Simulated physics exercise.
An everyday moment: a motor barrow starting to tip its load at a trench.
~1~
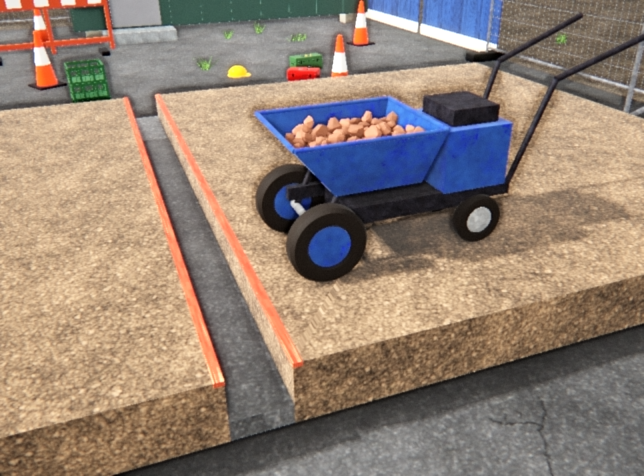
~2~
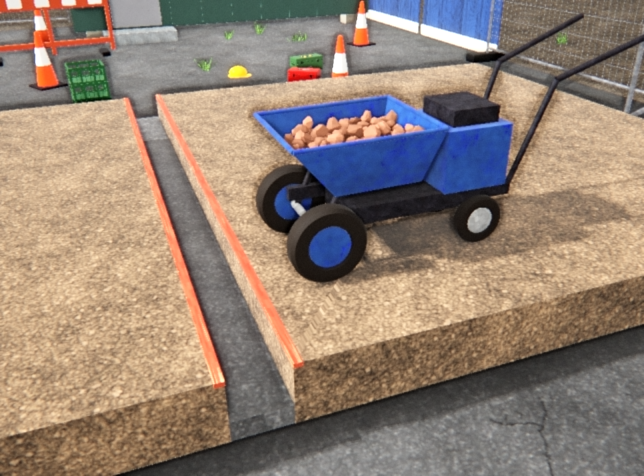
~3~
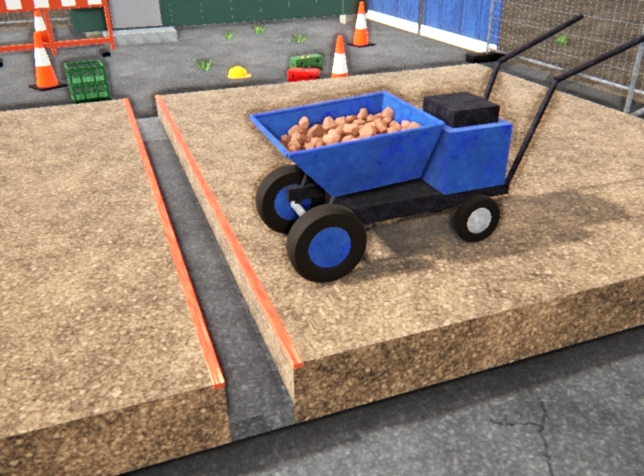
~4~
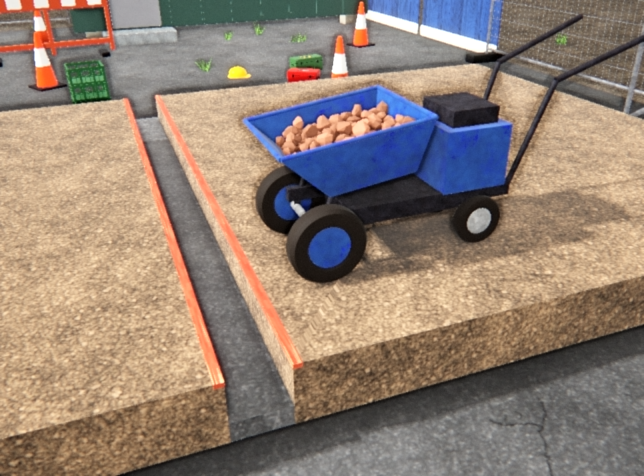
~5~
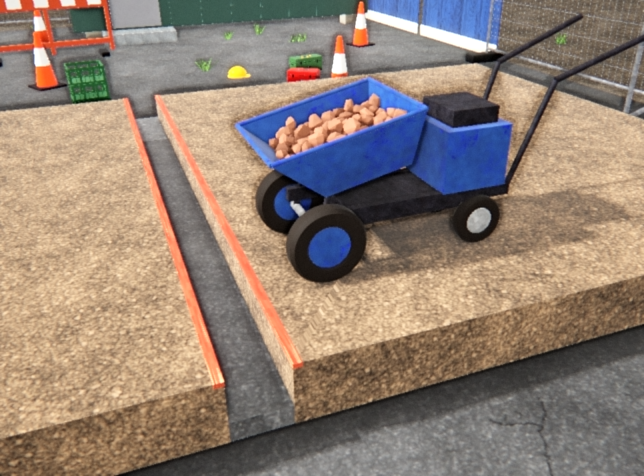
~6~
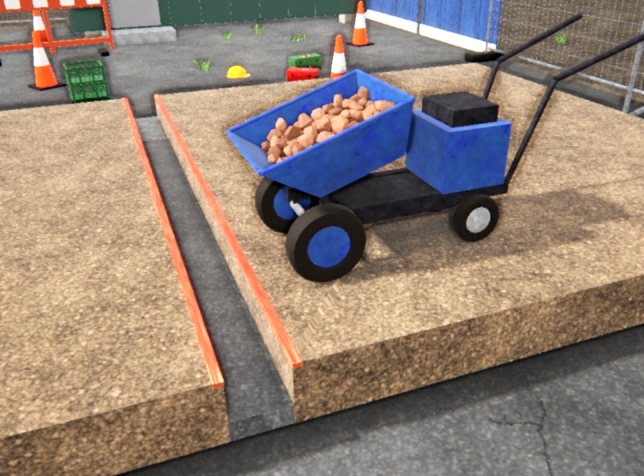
In this clip, a blue motor barrow loaded with brownish lumps of rubble stands beside a narrow trench edged in orange, and its skip, level at first, gradually tilts forward toward the left while the wheels stay still.
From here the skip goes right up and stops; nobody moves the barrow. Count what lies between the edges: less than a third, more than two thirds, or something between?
The trench ends with between a third and two thirds of it.
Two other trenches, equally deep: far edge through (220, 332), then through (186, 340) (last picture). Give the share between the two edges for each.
Near 20 % and 70 %.
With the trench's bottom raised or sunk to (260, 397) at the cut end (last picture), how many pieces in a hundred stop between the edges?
About 50 per cent.
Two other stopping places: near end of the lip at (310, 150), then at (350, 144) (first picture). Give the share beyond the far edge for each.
First some 30, then 0 per cent.
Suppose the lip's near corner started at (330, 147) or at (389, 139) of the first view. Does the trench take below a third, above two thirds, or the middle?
First above two thirds, then in the middle band.
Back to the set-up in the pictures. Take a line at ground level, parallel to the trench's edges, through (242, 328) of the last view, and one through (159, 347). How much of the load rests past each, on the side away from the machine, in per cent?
First some 80, then 30 per cent.
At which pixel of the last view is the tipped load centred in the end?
Roughly at (194, 287).
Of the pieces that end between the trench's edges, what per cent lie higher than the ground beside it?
Some 0 per cent.
Soon after the last picture, skip tipped steeply; all in the skip.
A little later, skip tipped right over; most in the skip; a small part in or heaped over the trench; a small part beyond it; a stray few falling.
Later still, skip tipped right over; a small part in the skip; about a third in or heaped over the trench; about half beyond it.
By the end, skip tipped right over; about half in or heaped over the trench; about half beyond it.
